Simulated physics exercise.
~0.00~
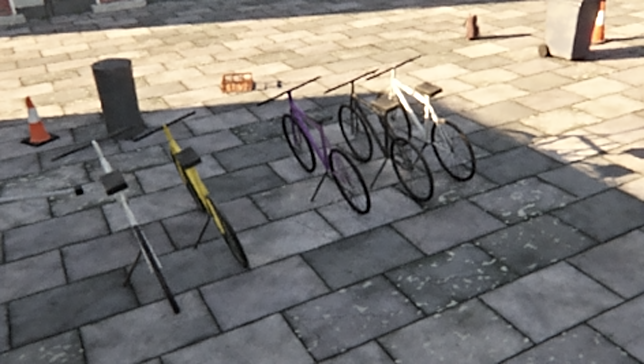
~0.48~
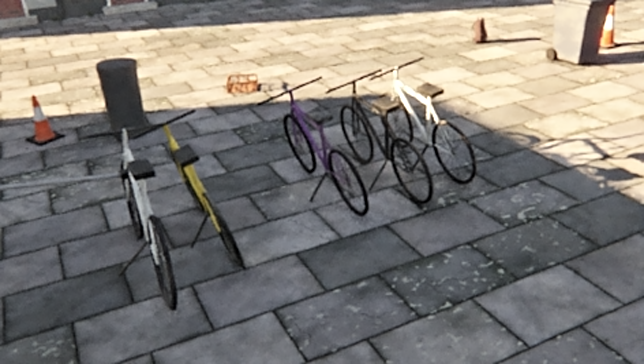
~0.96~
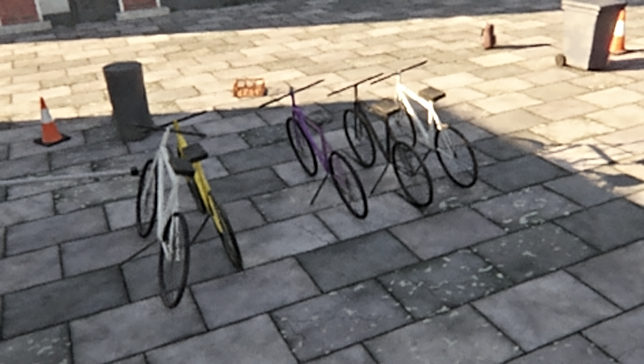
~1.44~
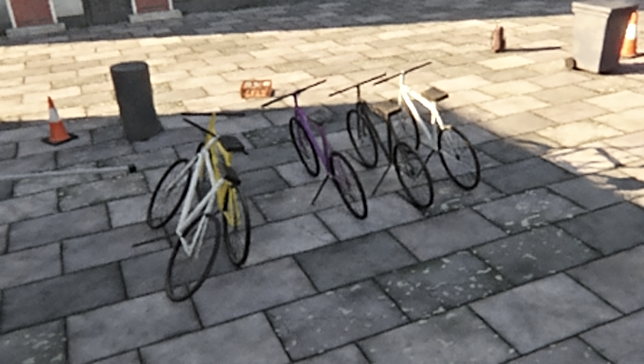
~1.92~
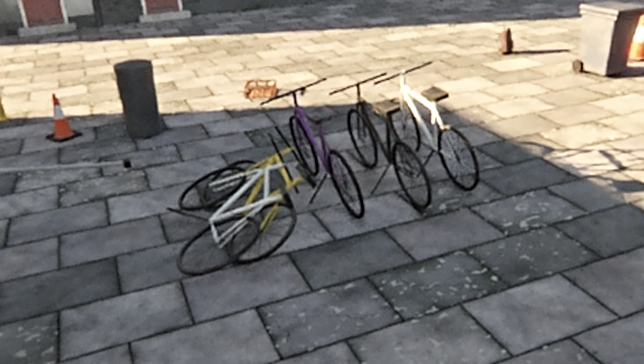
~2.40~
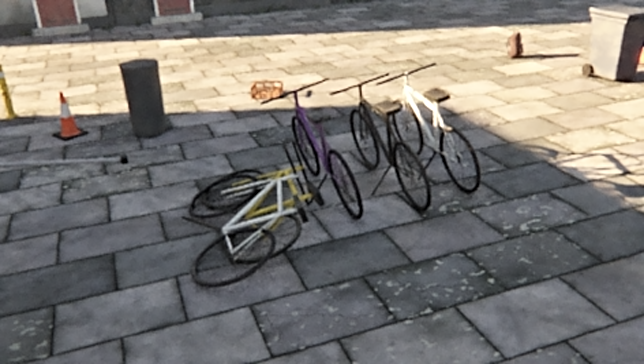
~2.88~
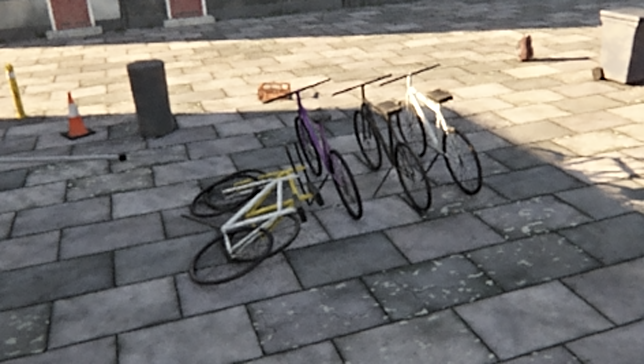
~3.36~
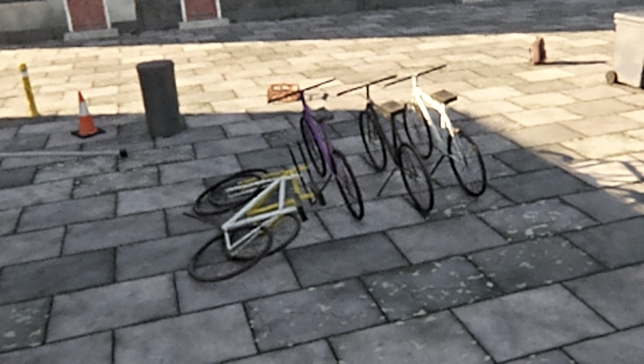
On a sunlit paved roadside, seen from above as the view drifts slightly sideways, five bicycles stand in a row across a patch of shadow, with a traffic cone and a dark bollard behind them. From the left they are white, yellow, purple, black and white, and a thin pole lies low at the far left. The leftmost white bicycle swings upright, then leans over to the right into the yellow one. The yellow bicycle tips too, and both topple together and settle flat on the paving beside the purple bicycle. The purple, black and far white bicycles remain standing.
